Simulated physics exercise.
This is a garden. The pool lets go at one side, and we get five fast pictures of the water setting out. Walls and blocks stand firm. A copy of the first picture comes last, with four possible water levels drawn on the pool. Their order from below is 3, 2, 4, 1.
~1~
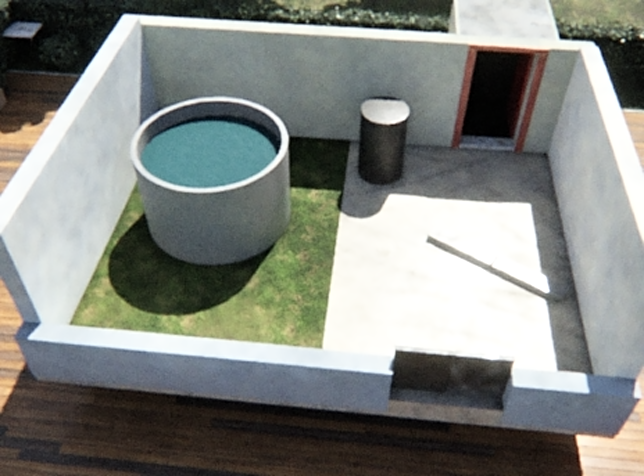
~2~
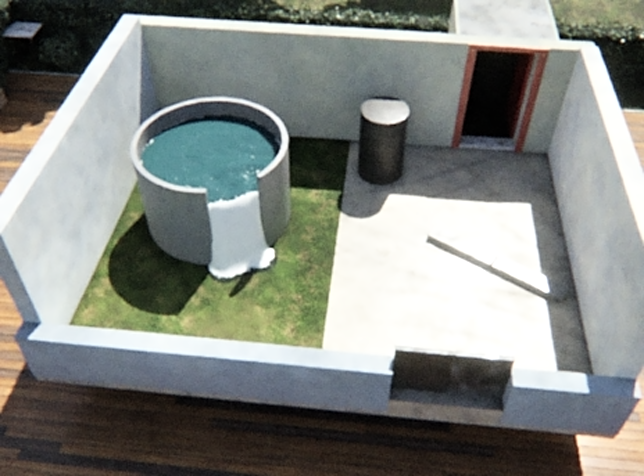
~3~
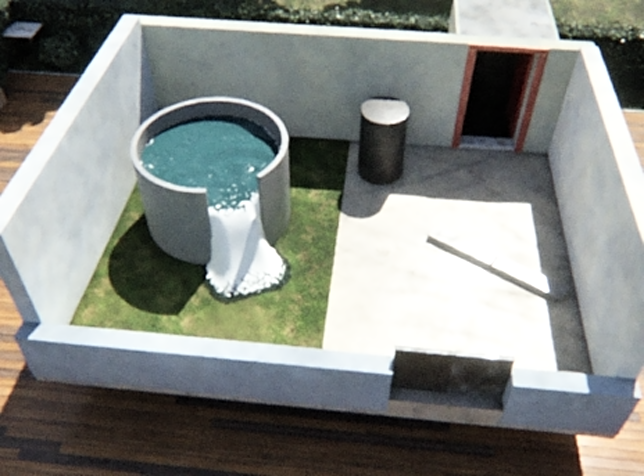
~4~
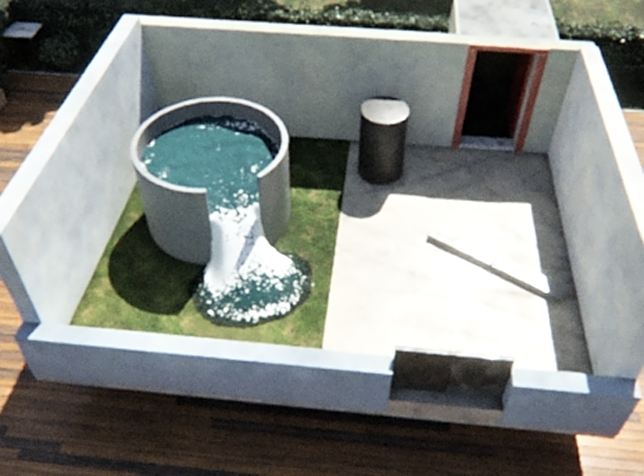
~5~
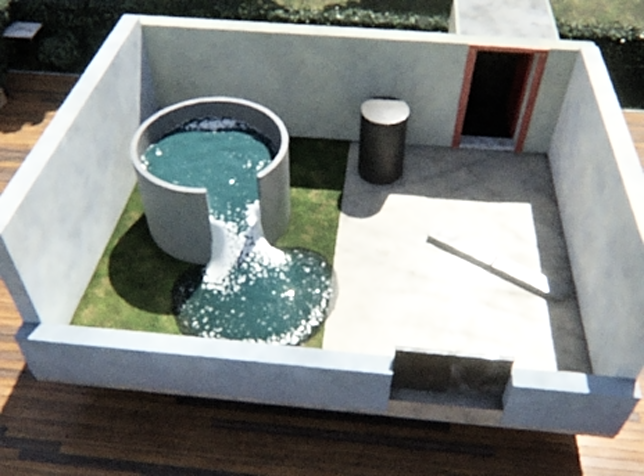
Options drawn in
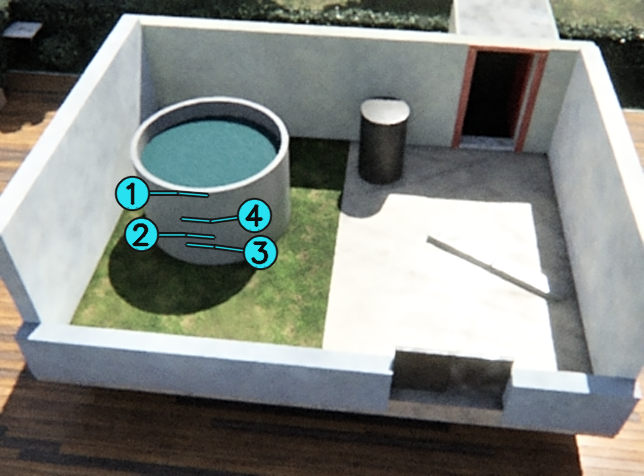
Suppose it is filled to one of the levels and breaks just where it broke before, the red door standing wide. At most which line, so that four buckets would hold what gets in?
Line 4 just does it.
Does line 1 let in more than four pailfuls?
Yes, it does.
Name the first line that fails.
Line 1.
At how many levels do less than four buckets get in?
Three of them.
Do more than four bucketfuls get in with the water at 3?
No, not at all.
In cyan, 1 at (192, 194); 2 at (199, 236); 3 at (201, 245); 4 at (196, 220); from the bottom up 3, 2, 4, 1.
For line 1, some 15 bucketfuls get in.
For line 2, nothing gets over.
For line 3, nothing gets over.
For line 4, a splash gets over, under a bucket.
